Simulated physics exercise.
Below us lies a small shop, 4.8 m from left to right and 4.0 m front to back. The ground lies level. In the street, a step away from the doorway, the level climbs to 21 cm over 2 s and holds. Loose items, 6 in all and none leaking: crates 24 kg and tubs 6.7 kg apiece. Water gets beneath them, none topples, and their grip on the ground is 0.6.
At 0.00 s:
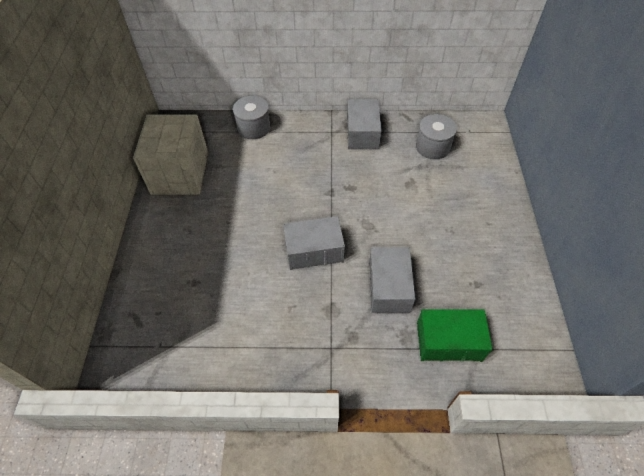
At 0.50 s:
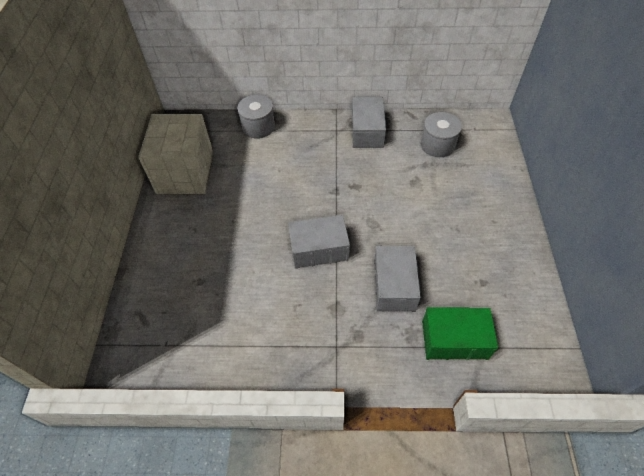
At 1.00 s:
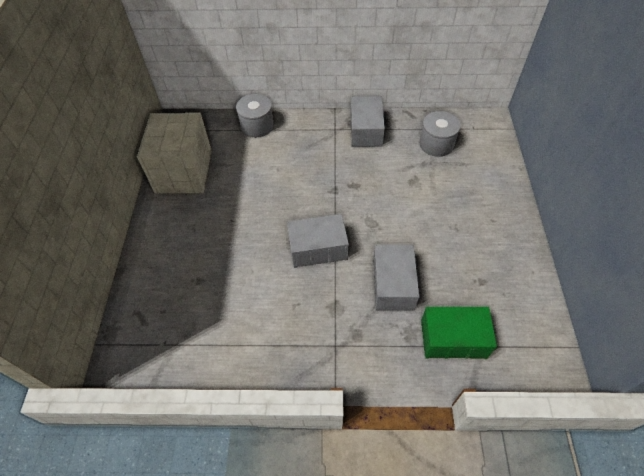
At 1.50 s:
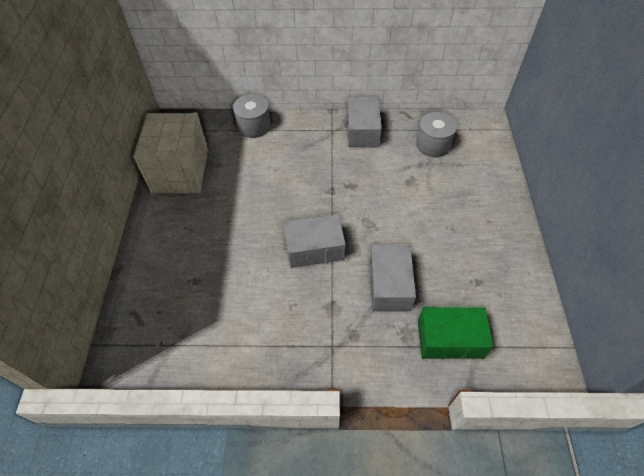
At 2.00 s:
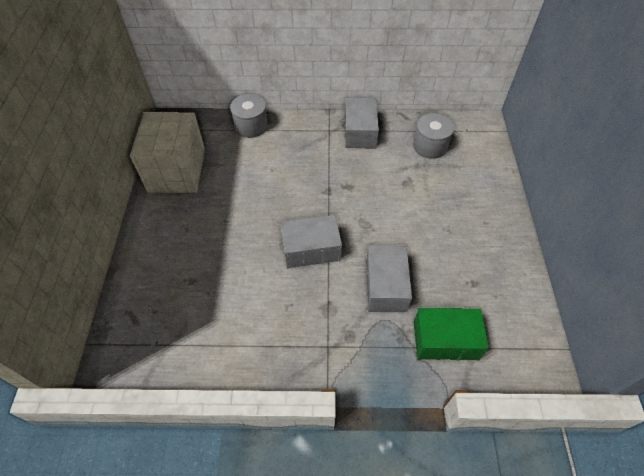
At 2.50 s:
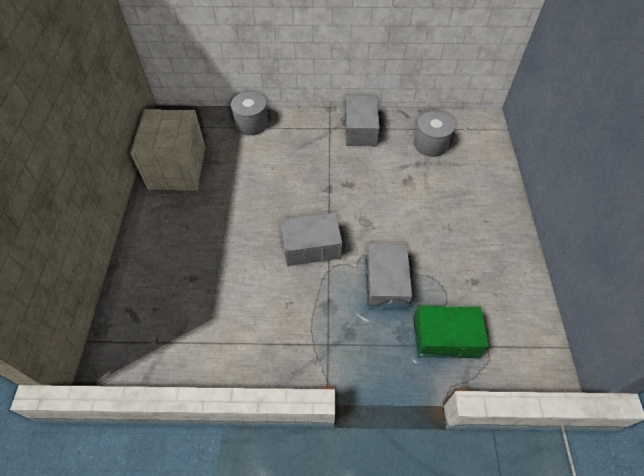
Water spreads over the pale street in front of a small, roofless shop seen from high above, then slips through the doorway in the low white front wall and widens across the floor. Inside, a green crate sits at right near grey crates and two grey tubs, with a larger tan block at left. The water reaches around the nearest crates, which stay put, while the view shifts very slightly.
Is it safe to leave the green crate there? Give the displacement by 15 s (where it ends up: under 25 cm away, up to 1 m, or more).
The green crate is nudged along.
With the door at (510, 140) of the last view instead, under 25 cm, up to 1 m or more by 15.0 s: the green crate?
In that case the green crate holds its place.
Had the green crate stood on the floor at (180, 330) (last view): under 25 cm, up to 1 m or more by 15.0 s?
It stays put.
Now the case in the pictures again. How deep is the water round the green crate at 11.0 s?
Roughly 8 cm.
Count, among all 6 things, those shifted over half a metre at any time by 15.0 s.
That makes 6.
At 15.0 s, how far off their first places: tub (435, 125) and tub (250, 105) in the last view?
In that order: 60 cm, 100 cm.
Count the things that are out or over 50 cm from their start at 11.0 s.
4 of them.
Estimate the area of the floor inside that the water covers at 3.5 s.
About 6.0 m2.
After 3.5 s the green crate is near (476, 298), 0.4 m from its start, aground; 0 afloat.
After 6.8 s the green crate is near (490, 289), 0.6 m from its start, aground; 1 afloat.
After 11.0 s the green crate is near (490, 289), 0.6 m from its start, aground; 3 afloat.
After 15.0 s the green crate is near (494, 287), 0.6 m from its start, aground; 4 afloat.
